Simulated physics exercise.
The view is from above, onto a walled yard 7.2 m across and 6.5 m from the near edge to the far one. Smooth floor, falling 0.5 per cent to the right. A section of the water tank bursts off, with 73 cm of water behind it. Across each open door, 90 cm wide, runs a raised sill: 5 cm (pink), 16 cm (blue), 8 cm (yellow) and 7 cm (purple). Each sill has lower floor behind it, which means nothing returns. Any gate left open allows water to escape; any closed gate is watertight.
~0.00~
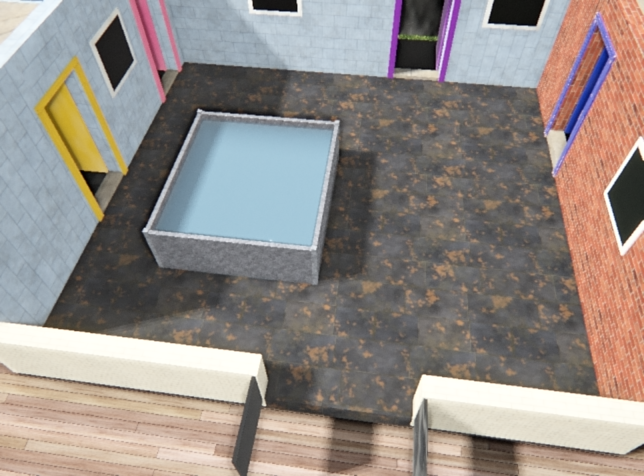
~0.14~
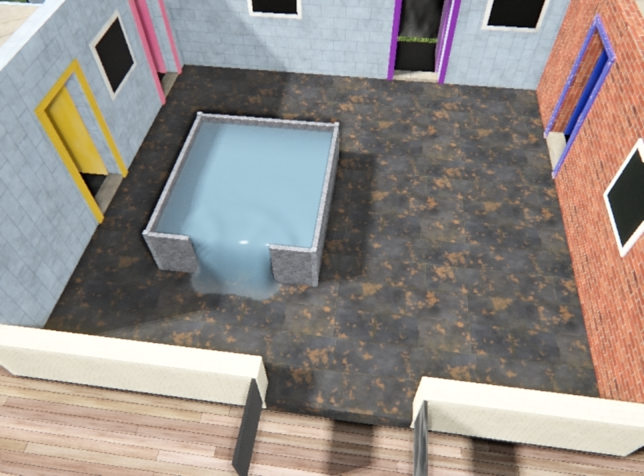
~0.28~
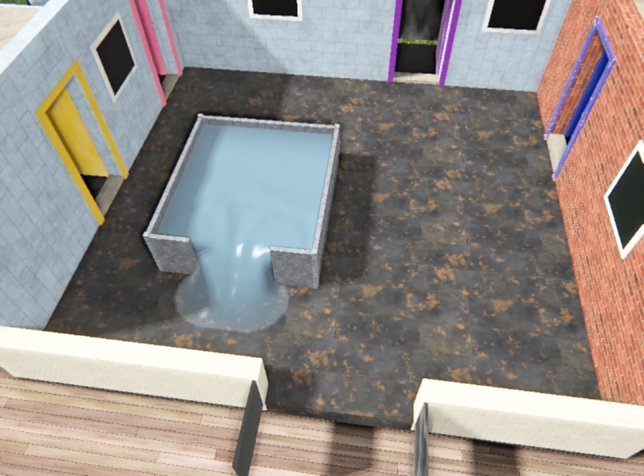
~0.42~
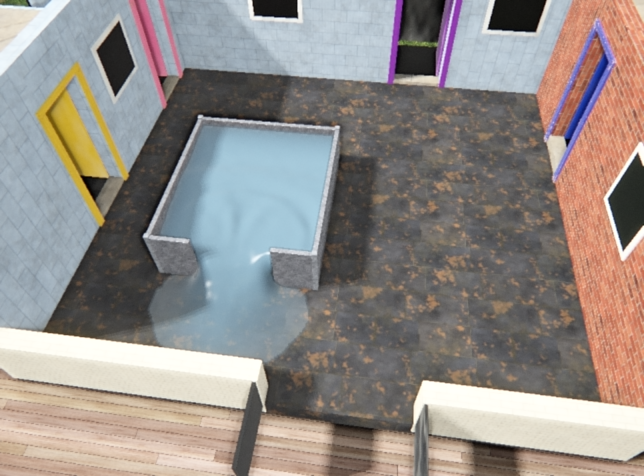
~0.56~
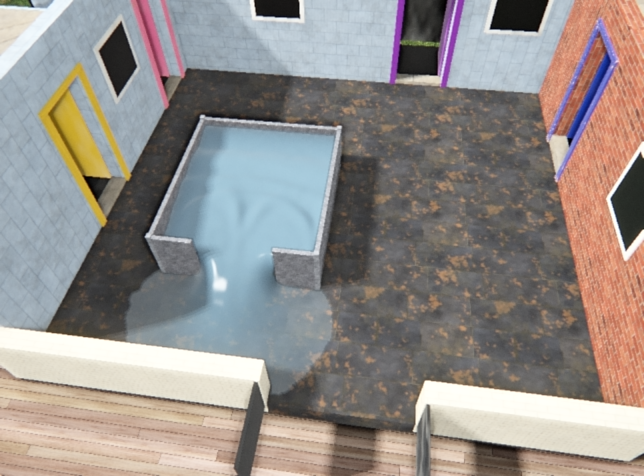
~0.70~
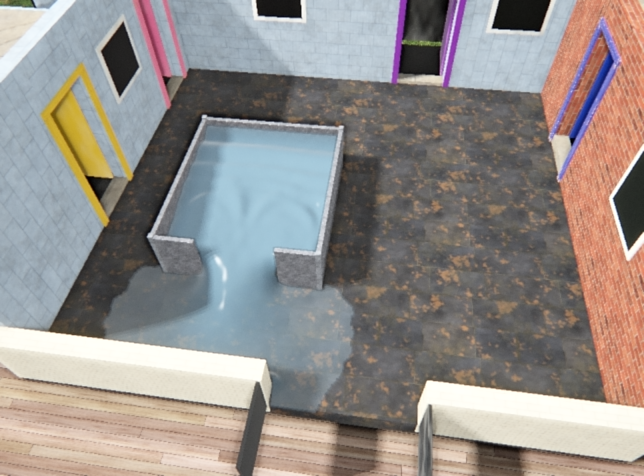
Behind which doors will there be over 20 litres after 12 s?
At the end, the pink door breaches the limit; the blue door never breaches the limit; the yellow door never breaches the limit; the purple door never breaches the limit.
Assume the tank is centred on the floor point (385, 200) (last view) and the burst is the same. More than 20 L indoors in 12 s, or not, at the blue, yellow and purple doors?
Against that limit: Blue not over, yellow not over, purple under.
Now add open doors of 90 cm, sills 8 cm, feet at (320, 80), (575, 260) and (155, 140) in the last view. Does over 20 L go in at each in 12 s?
Per doorway, in order: Insufficient / insufficient / insufficient.
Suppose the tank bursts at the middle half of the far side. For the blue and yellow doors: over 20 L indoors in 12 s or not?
Checking each door against the limit: Blue does not exceed it, yellow does not exceed it.
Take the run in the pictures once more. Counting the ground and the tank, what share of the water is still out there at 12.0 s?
Remaining: Roughly 78 %.
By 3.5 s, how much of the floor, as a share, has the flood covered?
I'd say around 45 %.
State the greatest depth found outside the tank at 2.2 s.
I'd say near 46 centimetres.
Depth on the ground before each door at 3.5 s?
You'd get pink at 2 cm, blue at 0 cm, yellow at 8 cm, and purple at 0 cm.
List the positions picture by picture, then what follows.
The water tank at (251, 176) is whole and still, 73 cm deep, in the first picture.
The front is at (195, 281), 0.6 m from the gap at (236, 265); 0.2 m2 of floor is under water; 73 cm left at the back of the water tank, in the second picture.
The front is at (186, 312), 0.9 m from the gap at (237, 268); 0.9 m2 of floor is under water; 73 cm left at the back of the water tank, in the third picture.
The front is at a hidden place, 1.4 m from the gap at (236, 269); 2.1 m2 of floor is under water; 73 cm left at the back of the water tank, in the fourth picture.
The front is at a hidden place, 1.7 m from the gap at (238, 269); 3.3 m2 of floor is under water; 73 cm left at the back of the water tank, in the fifth picture.
Water pours out at (240, 269) and has run 2.1 m, to a hidden place; typically 6 cm deep outside, 67 cm at the water tank's back, in the sixth picture.
After 1.4 s water covers 10 % of the floor and is deepest (49 cm) near (215, 363); pink door not reached, blue door not reached, yellow door not reached, purple door not reached.
After 2.2 s water covers 25 % of the floor and is deepest (46 cm) near (211, 376); pink door not reached, blue door not reached, yellow door 3 cm at the sill, 0 L in, purple door not reached.
After 3.5 s water covers 45 % of the floor and is deepest (32 cm) near (50, 355); pink door 2 cm at the sill, 0 L in, blue door not reached, yellow door 8 cm at the sill, 0 L in, purple door not reached.
After 7.0 s water covers 85 % of the floor and is deepest (21 cm) near (189, 70); pink door 11 cm at the sill, 45 L in, blue door 4 cm at the sill, 0 L in, yellow door 5 cm at the sill, 0 L in, purple door 3 cm at the sill, 0 L in.
After 12.0 s water covers 100 % of the floor and is deepest (14 cm) near (549, 235); pink door 9 cm at the sill, 131 L in, blue door 11 cm at the sill, 0 L in, yellow door 3 cm at the sill, 0 L in, purple door 5 cm at the sill, 1 L in.
